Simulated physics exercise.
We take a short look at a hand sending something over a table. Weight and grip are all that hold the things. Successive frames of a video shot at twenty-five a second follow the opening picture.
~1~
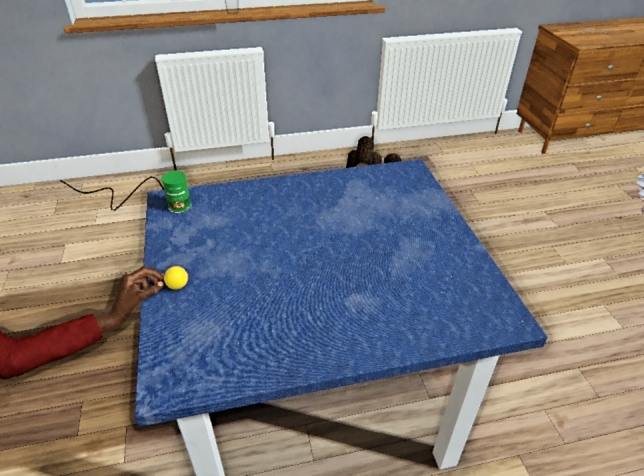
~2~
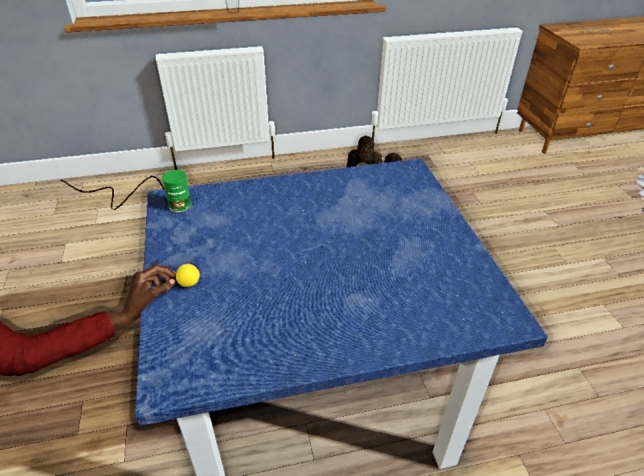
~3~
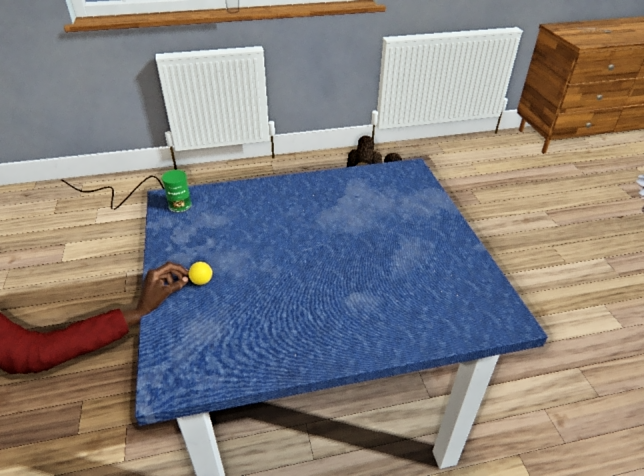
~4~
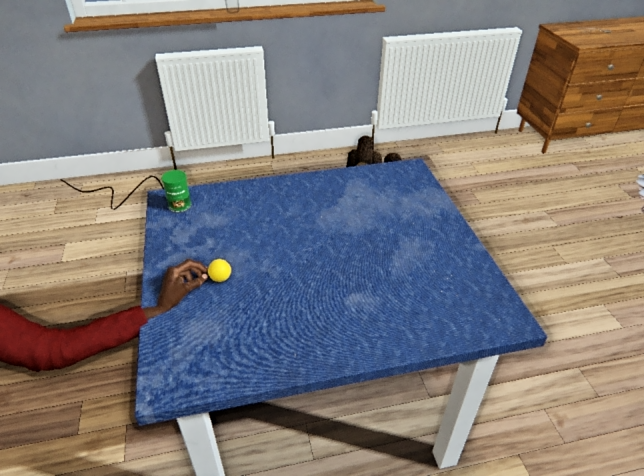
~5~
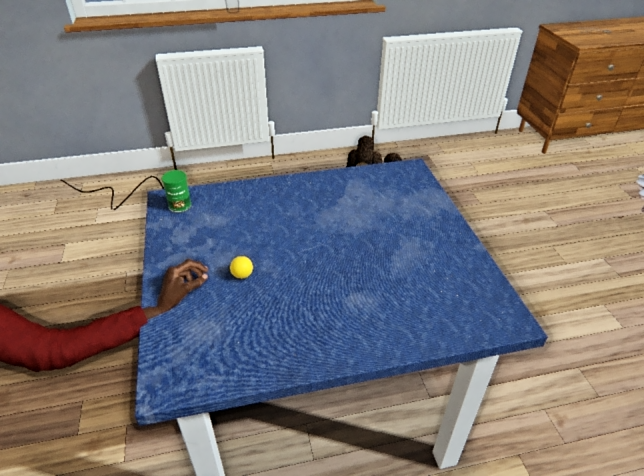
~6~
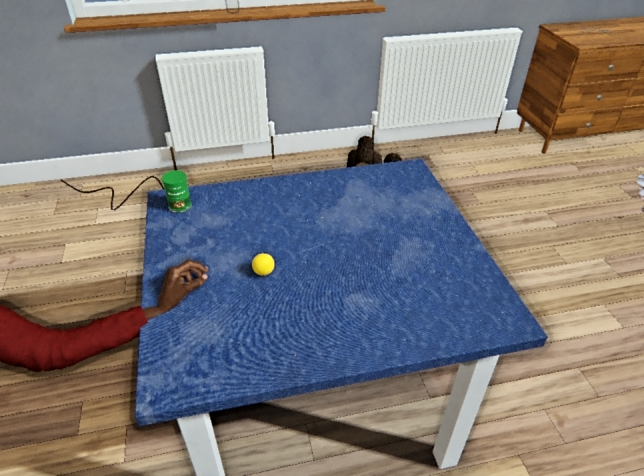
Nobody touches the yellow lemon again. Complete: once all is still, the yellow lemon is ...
Off the table.
Then, 0.30 s on from there, yellow lemon shifted well along near (408, 243).
Then, 0.70 s on from there, yellow lemon now off the table.
In the end, off the table, yellow lemon.
